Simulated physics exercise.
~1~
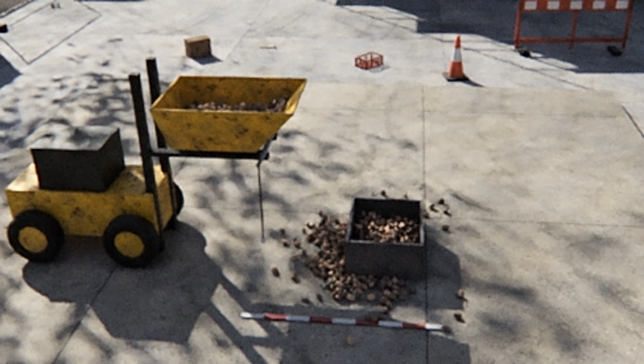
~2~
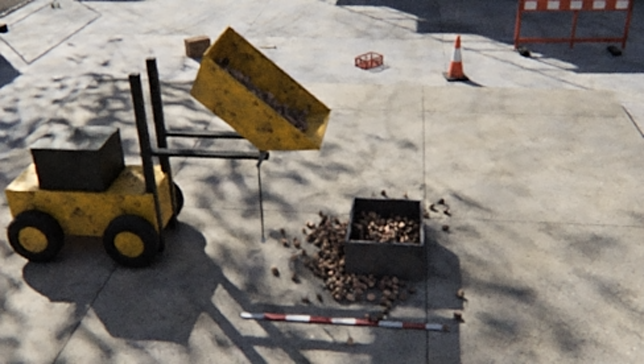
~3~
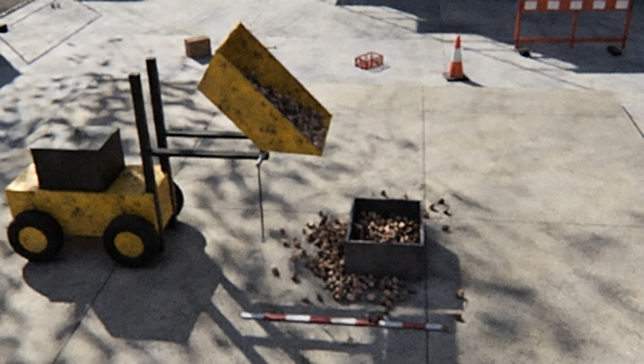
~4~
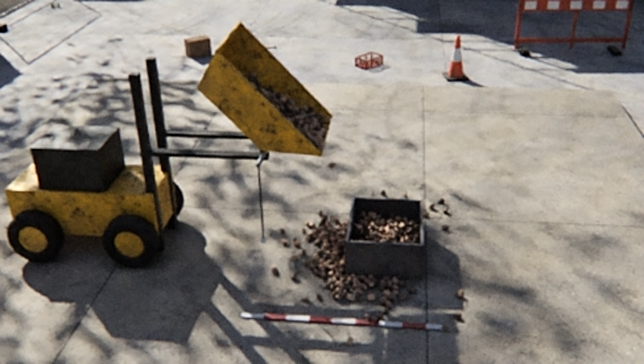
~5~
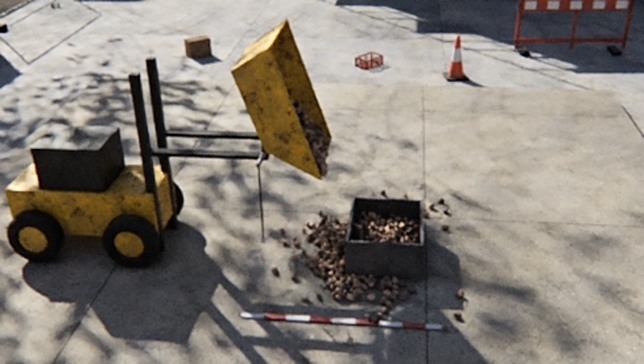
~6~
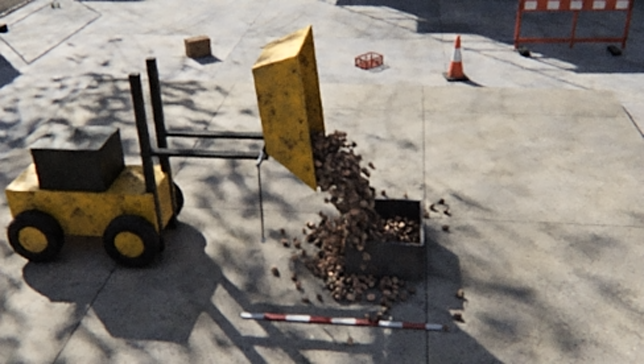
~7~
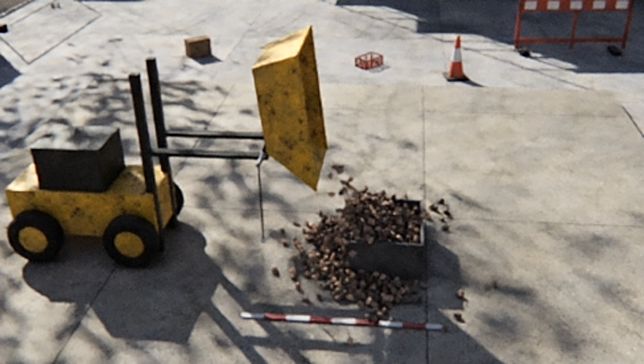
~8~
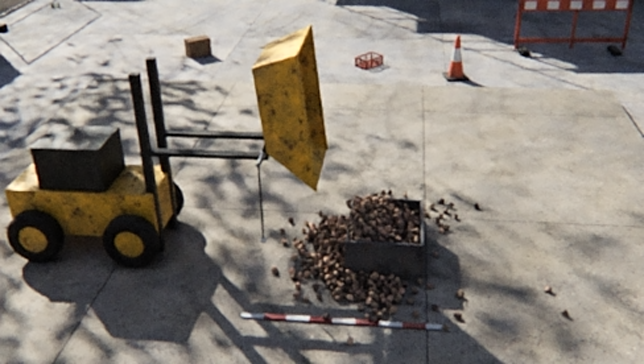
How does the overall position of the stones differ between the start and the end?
At the start, some of the stones are up in the raised skip while others lie in and around the bin. By the end, the stones as a whole are lower and farther right, all heaped in the bin or scattered on the ground around it.
